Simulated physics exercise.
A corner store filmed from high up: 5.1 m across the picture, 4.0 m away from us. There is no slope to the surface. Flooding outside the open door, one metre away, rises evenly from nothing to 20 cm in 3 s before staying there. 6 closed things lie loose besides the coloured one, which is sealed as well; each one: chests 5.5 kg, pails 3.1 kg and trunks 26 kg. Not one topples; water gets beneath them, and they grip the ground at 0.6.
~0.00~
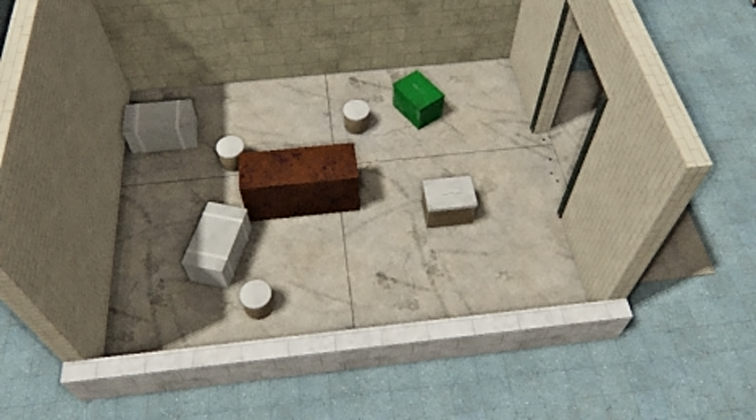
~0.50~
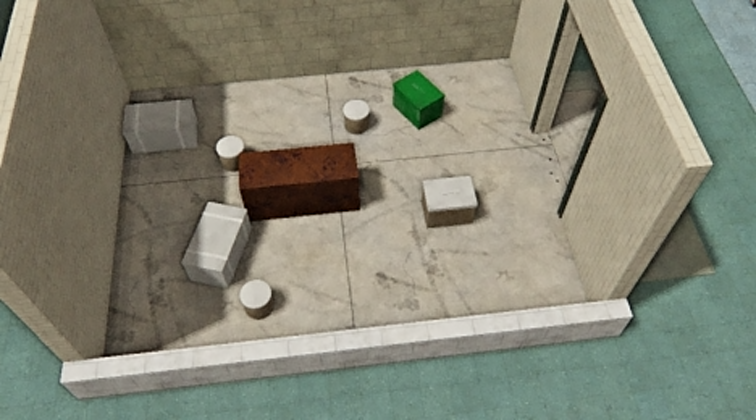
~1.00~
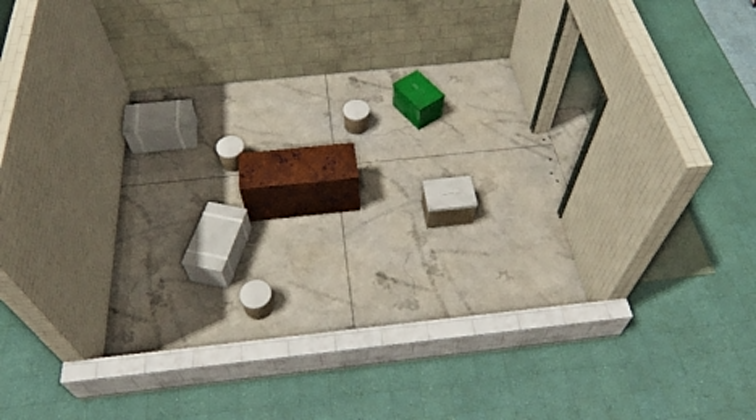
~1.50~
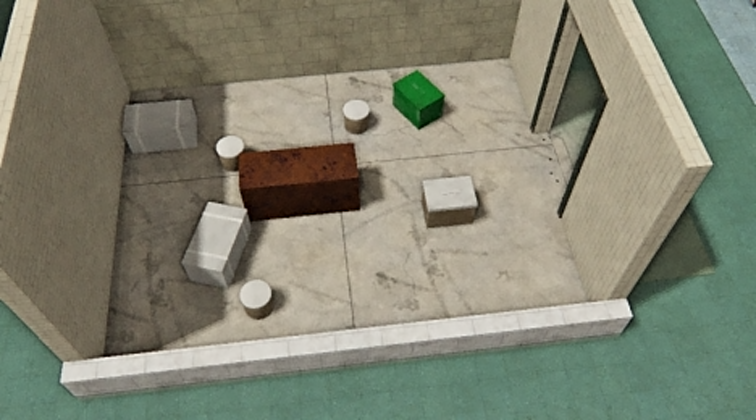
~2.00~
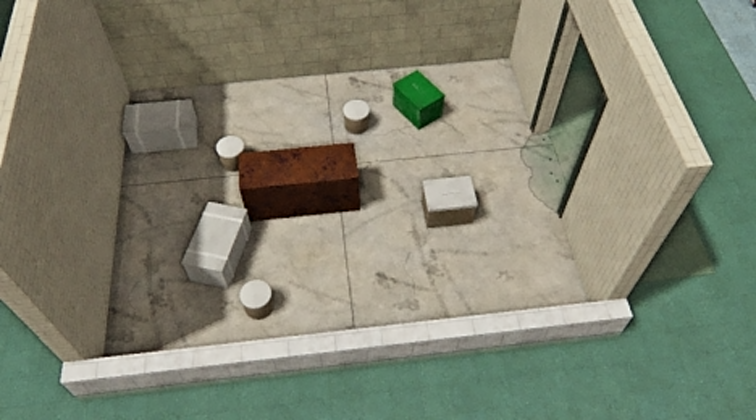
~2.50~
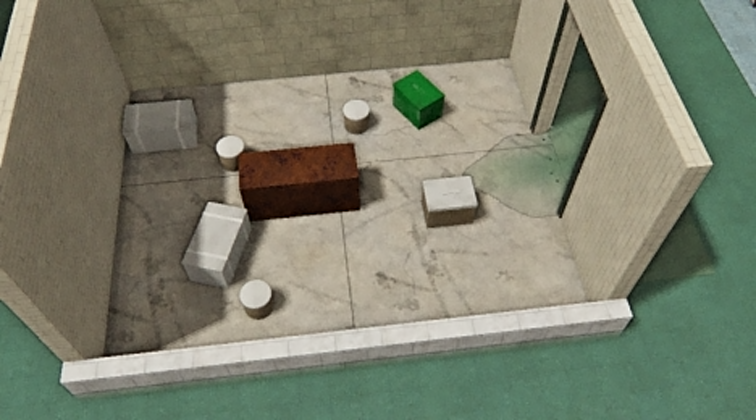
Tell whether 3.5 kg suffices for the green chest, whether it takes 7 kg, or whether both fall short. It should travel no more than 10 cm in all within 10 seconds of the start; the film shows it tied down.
The heavier option is still too light.
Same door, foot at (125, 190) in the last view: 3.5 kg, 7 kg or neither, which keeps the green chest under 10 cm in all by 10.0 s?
Okay, so both masses fail.
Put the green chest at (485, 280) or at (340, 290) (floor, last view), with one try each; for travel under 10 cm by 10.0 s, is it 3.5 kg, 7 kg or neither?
First try none suffices, second try none suffices.
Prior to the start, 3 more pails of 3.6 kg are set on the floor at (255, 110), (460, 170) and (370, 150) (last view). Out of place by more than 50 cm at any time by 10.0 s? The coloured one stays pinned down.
Note, in sequence: Exceeded, exceeded, exceeded.
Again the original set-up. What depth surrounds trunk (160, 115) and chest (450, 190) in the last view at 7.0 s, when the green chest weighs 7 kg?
3 and 5 cm.
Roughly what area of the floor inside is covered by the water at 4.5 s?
Roughly 9.0 m2 of it is wet.
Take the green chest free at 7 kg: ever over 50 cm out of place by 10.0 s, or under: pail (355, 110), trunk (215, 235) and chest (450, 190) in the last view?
Reading the three in turn gives surpassed, not surpassed and surpassed.
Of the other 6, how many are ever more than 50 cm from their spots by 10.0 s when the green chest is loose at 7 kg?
Tally: 5.
After 3.5 s the green chest would be 0 cm from its start with 3.5 kg and 0 cm from its start with 7 kg; 1 cm of water round it then.
After 4.5 s the green chest would be 34 cm from its start with 3.5 kg and 17 cm from its start with 7 kg; 3 cm of water round it then.
After 7.0 s the green chest would be 128 cm from its start with 3.5 kg and 98 cm from its start with 7 kg; 6 cm of water round it then.
After 10.0 s the green chest would be 309 cm from its start with 3.5 kg and 228 cm from its start with 7 kg; 8 cm of water round it then.
